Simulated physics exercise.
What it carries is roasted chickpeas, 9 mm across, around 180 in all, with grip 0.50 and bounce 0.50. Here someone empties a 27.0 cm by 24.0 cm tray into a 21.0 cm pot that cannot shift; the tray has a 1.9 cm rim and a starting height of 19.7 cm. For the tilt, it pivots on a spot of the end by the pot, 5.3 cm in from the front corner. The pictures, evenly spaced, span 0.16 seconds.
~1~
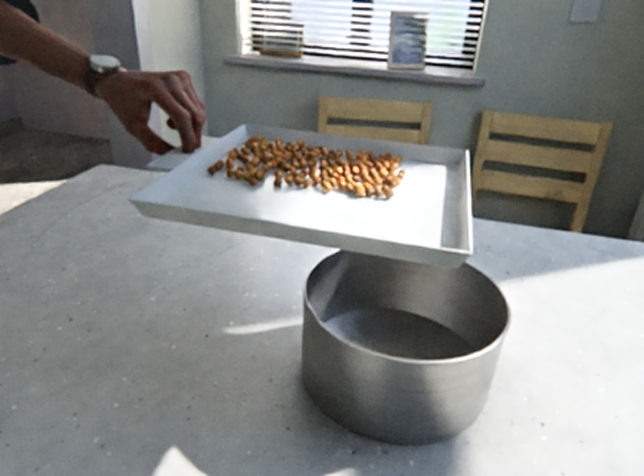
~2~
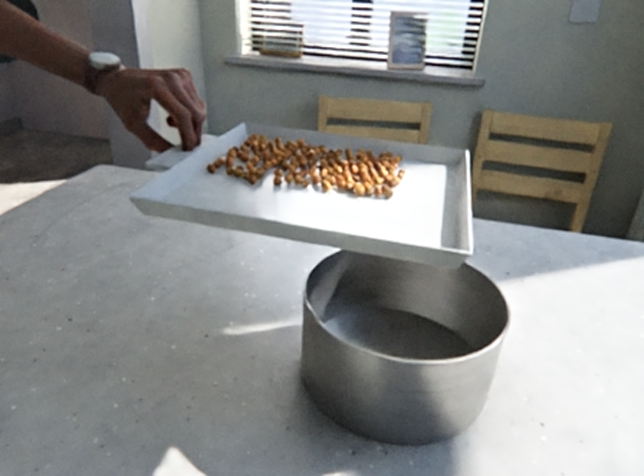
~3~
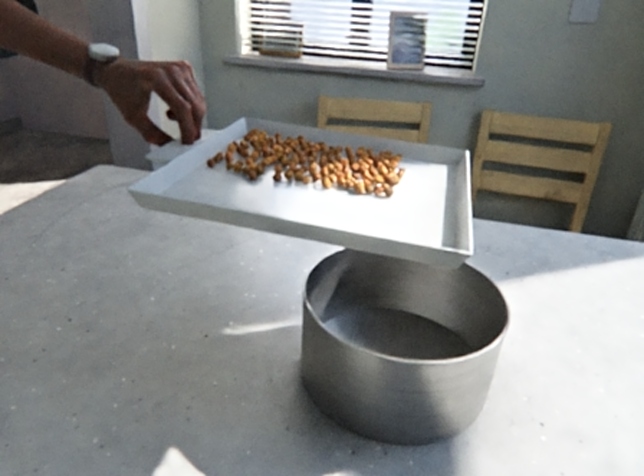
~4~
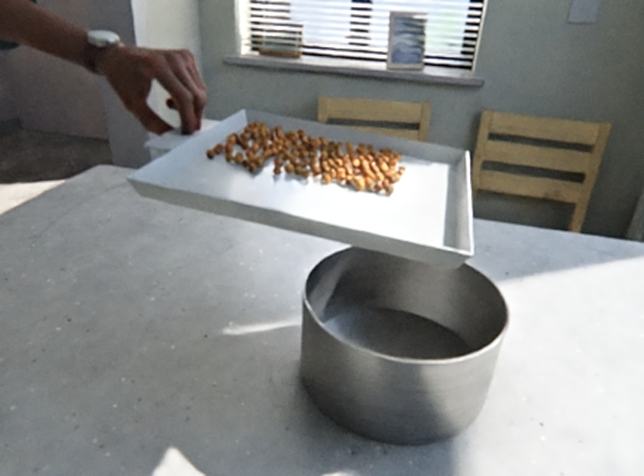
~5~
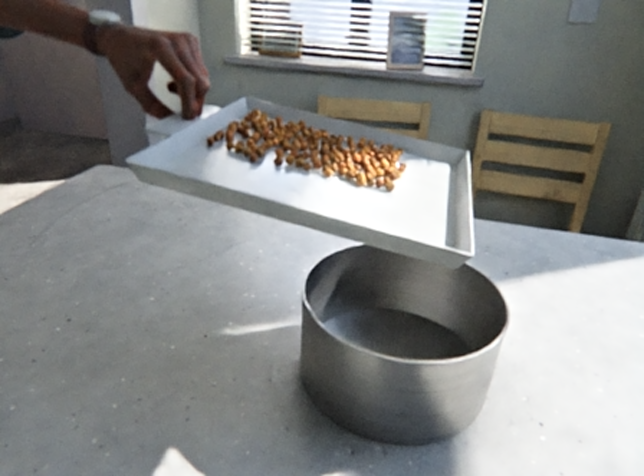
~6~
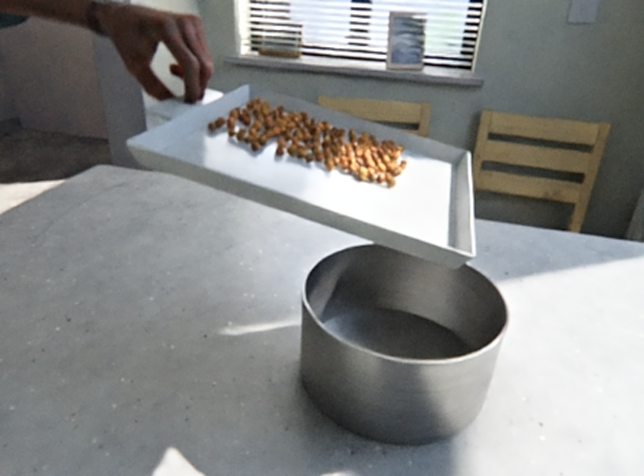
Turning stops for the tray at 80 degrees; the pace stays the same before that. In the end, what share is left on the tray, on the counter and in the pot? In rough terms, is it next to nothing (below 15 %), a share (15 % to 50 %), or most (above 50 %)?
Tray: A small number, counter: The majority, pot: A decent number.
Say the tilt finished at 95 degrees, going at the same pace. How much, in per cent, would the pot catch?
Roughly 30 %.
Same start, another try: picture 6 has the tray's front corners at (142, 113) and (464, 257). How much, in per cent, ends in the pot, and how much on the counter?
Pot 10; counter 90.
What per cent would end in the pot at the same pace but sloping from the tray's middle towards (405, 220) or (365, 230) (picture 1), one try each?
Estimate: Some 15 % and some 15 % respectively.
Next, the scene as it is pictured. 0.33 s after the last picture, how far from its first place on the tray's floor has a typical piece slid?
Some 6 cm.
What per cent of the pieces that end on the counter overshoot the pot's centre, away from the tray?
About 100 per cent.
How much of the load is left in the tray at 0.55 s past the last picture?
Estimate: About 80 percent.
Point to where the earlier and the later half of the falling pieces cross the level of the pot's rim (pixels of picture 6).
First half close to (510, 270), second half close to (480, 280).
Then, 0.33 s after the last picture, tilt 44 degrees; the tray holds 100 %, the pot 0 %.
Then, 0.55 s after the last picture, tilt 67 degrees; the tray holds 80 %, the pot 0 %.
Then, 0.89 s after the last picture, tilt 80 degrees; the tray holds 25 %, the pot 20 %.
In the end, tray 0 %, counter 65 %, pot 35 %.
